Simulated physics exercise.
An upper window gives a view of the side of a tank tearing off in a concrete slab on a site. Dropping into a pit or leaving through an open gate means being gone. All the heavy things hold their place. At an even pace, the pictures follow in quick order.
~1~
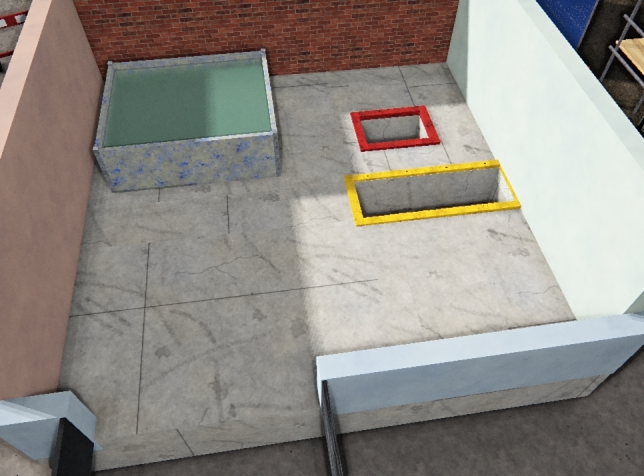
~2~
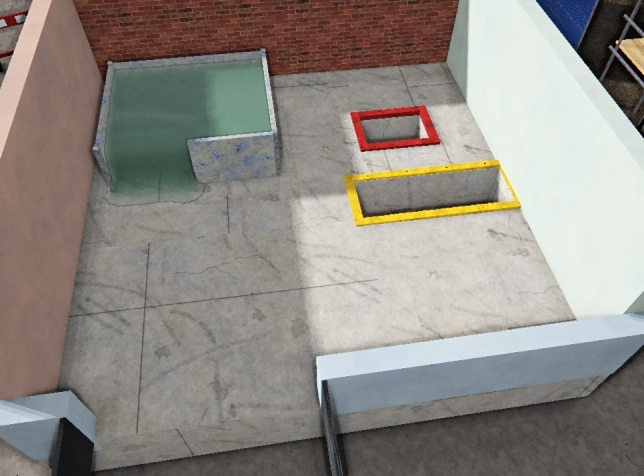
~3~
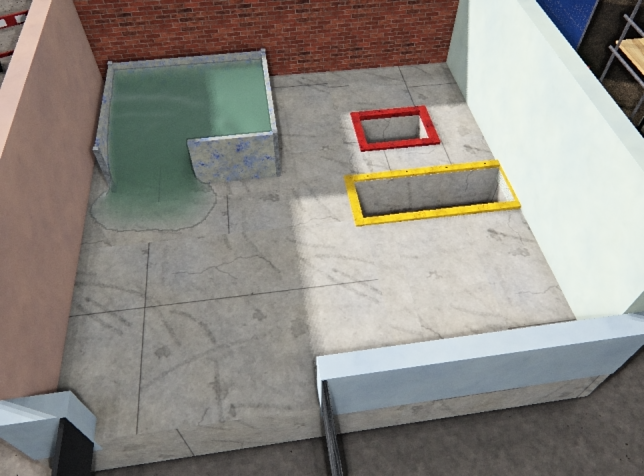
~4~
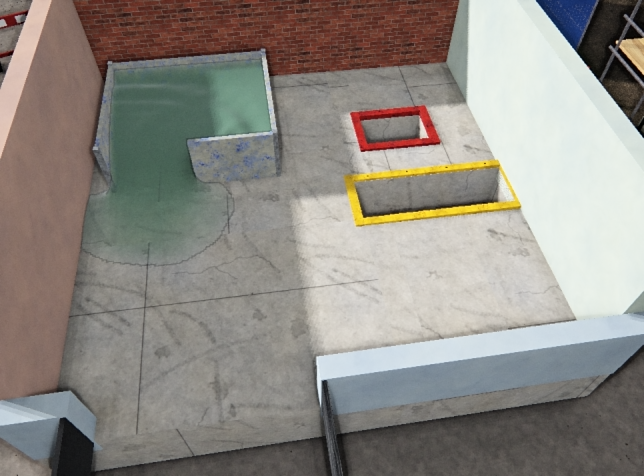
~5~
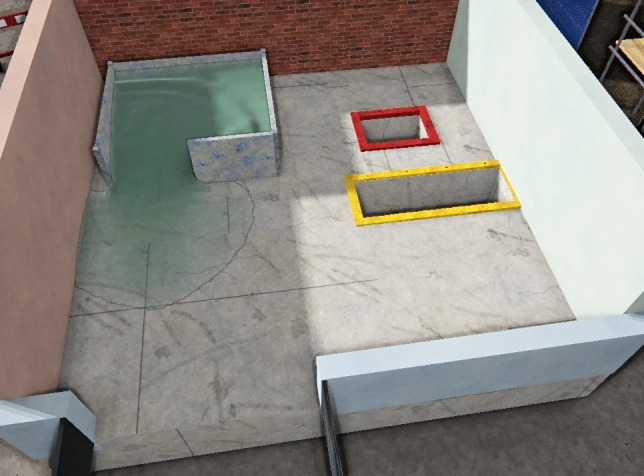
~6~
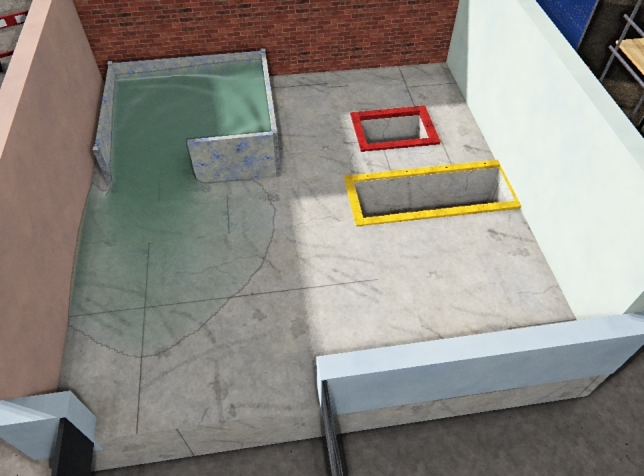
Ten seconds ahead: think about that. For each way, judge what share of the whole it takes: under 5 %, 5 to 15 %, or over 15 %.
Shares: The gate takes over 15 %; the yellow pit takes under 5 %; the red pit takes under 5 %.
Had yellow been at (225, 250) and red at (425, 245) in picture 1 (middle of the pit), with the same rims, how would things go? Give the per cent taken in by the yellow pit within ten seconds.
Yellow: 40 %.
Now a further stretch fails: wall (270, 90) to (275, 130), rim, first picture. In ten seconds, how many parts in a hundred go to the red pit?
Red takes 30 in a hundred.
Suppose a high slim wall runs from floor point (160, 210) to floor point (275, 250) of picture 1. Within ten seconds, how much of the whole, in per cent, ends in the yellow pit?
Yellow: 10 %.
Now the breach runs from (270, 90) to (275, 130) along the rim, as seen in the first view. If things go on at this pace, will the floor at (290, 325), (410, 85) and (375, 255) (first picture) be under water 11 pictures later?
Going point by point: Left unwetted, waterlogged, waterlogged.
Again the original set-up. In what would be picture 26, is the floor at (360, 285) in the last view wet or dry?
That spot: Soaked.
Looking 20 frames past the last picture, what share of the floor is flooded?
Close to 45 %.
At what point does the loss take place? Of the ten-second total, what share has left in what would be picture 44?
I get 80 percent.
A moment on, water covers 30 % of the floor; the gate 2 %, the yellow pit 0 %, the red pit 0 %.
Next, water covers 35 % of the floor; the gate 11 %, the yellow pit 0 %, the red pit 0 %.
Then, water covers 45 % of the floor; the gate 29 %, the yellow pit 0 %, the red pit 0 %.
Later, water covers 55 % of the floor; the gate 49 %, the yellow pit 0 %, the red pit 0 %.
In the end, water covers 60 % of the floor; the gate 63 %, the yellow pit 1 %, the red pit 0 %.
